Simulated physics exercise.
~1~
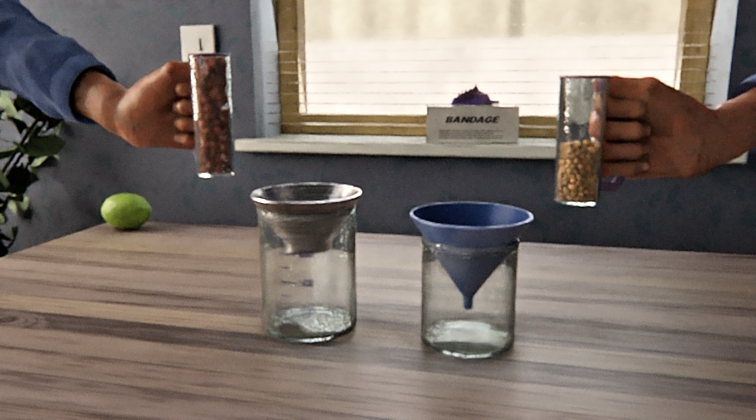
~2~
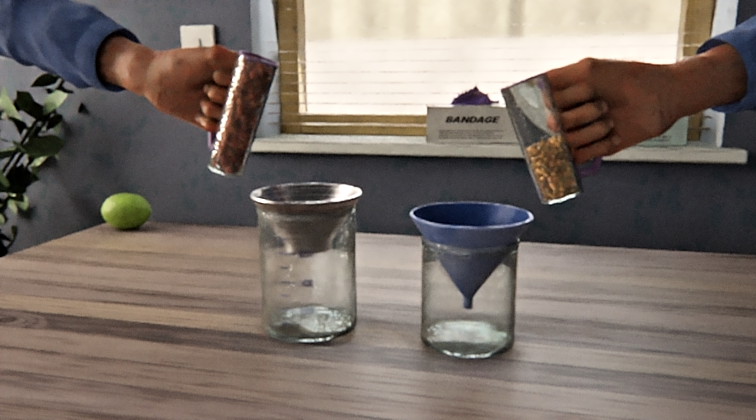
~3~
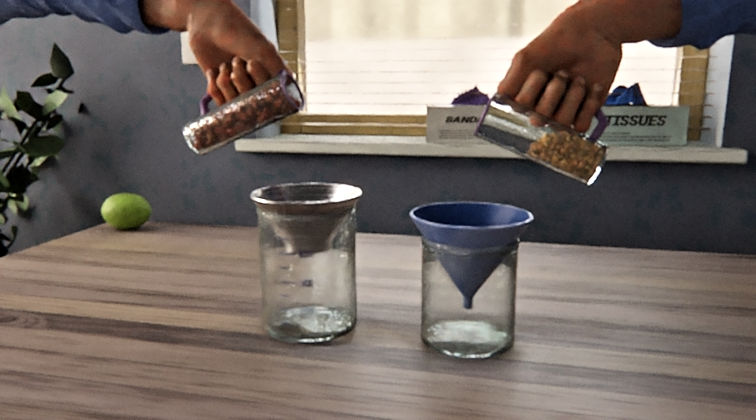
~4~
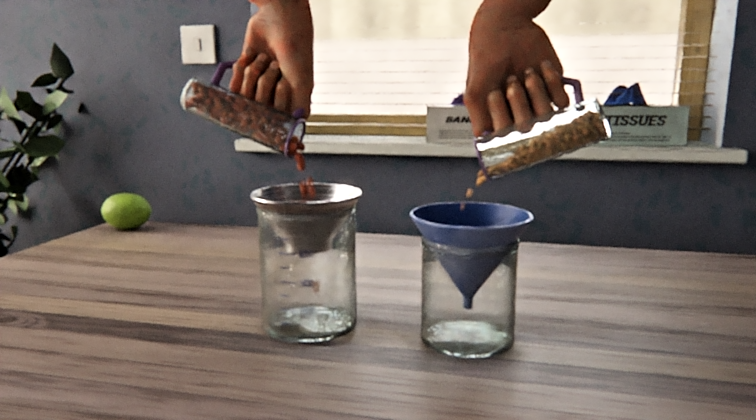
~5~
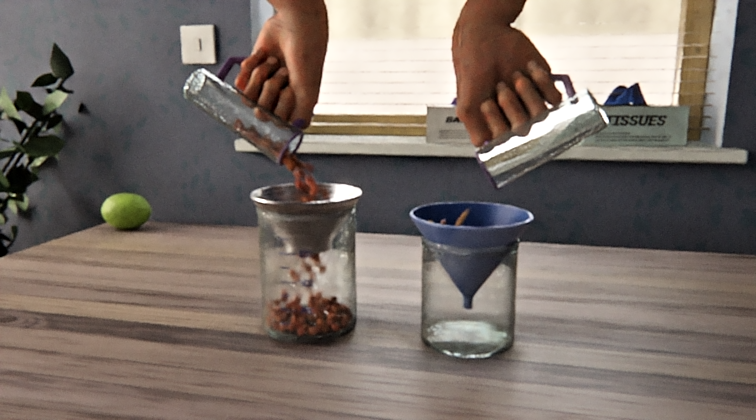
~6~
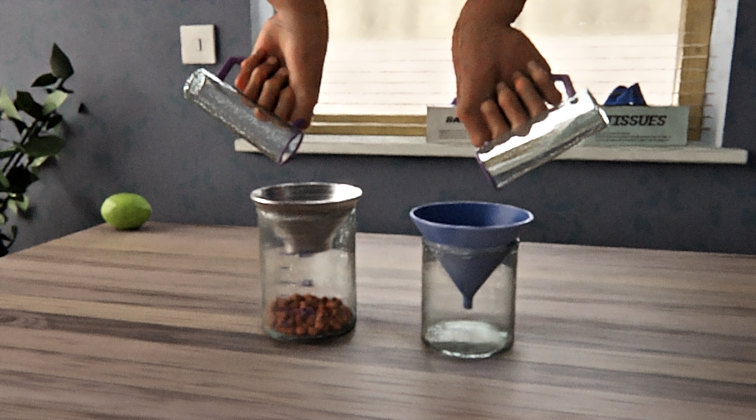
We see two hands tip clear cups over funnels set in glass jars on a wooden table, pouring reddish-brown pieces left and tan pieces right. The left pieces run through into their jar, while the right ones stay in the blue funnel, leaving its jar empty.
